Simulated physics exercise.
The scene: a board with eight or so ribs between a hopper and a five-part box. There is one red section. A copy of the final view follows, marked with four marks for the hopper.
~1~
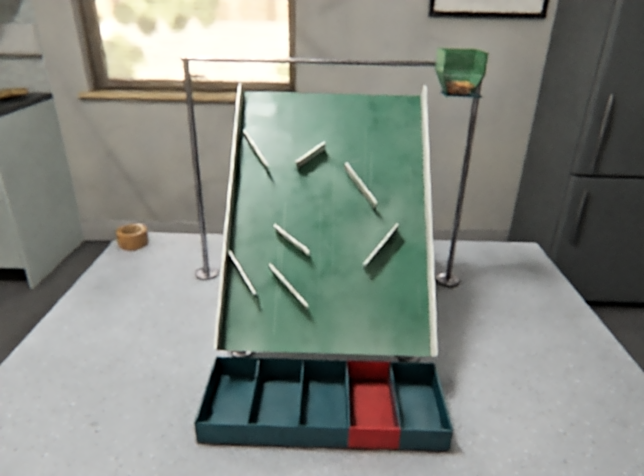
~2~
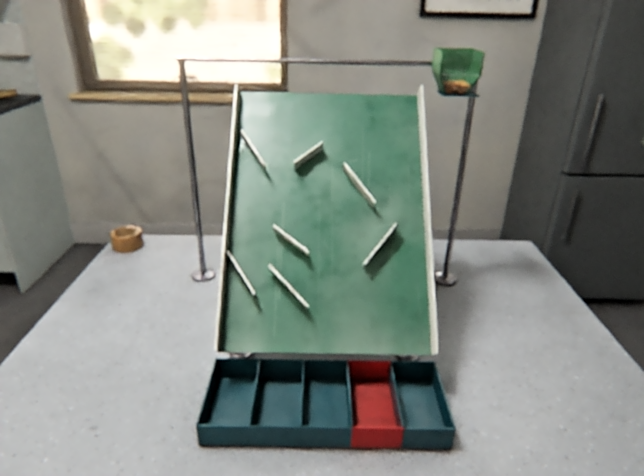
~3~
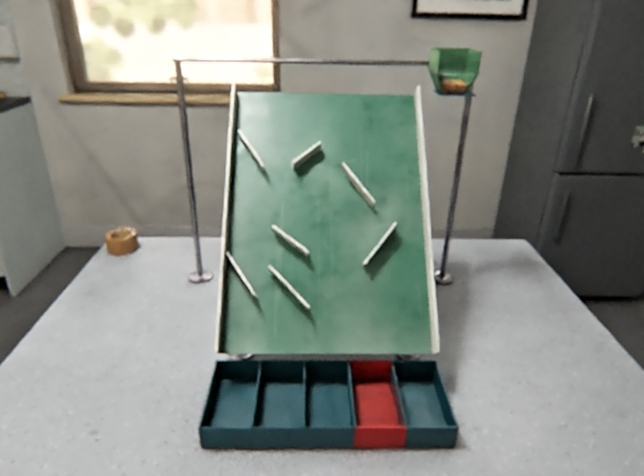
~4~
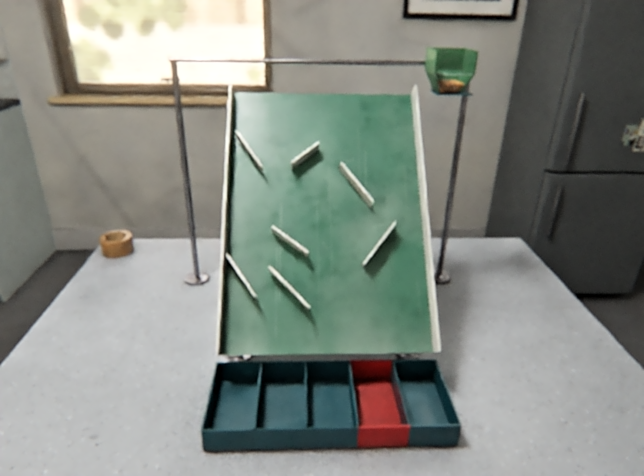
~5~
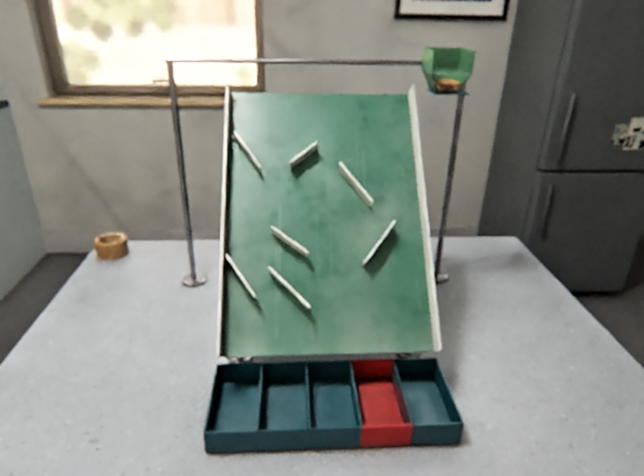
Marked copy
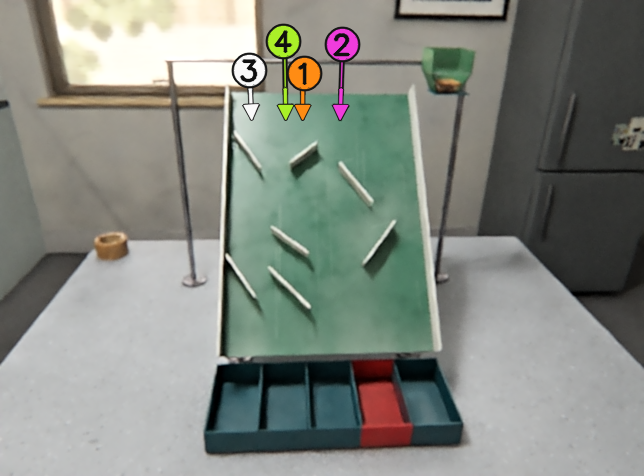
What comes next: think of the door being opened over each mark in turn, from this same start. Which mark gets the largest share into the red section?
3 is best.
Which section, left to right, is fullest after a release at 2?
The third.
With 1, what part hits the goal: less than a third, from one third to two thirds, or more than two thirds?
Less than a third.
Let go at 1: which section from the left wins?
It is the second one.
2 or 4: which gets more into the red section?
That would be 4.
On the marked copy, mark 1 meets the board at (302, 114); mark 2 meets the board at (340, 114); mark 3 meets the board at (251, 114); mark 4 meets the board at (285, 114).
For mark 1, about a tenth in the red section, the larger part in other sections, about a tenth outside the box.
For mark 2, about a tenth in the red section, roughly two thirds in other sections, roughly a quarter outside the box.
For mark 3, roughly half in the red section, roughly a third in other sections, just a few held on the board.
For mark 4, roughly a quarter in the red section, the larger part in other sections.
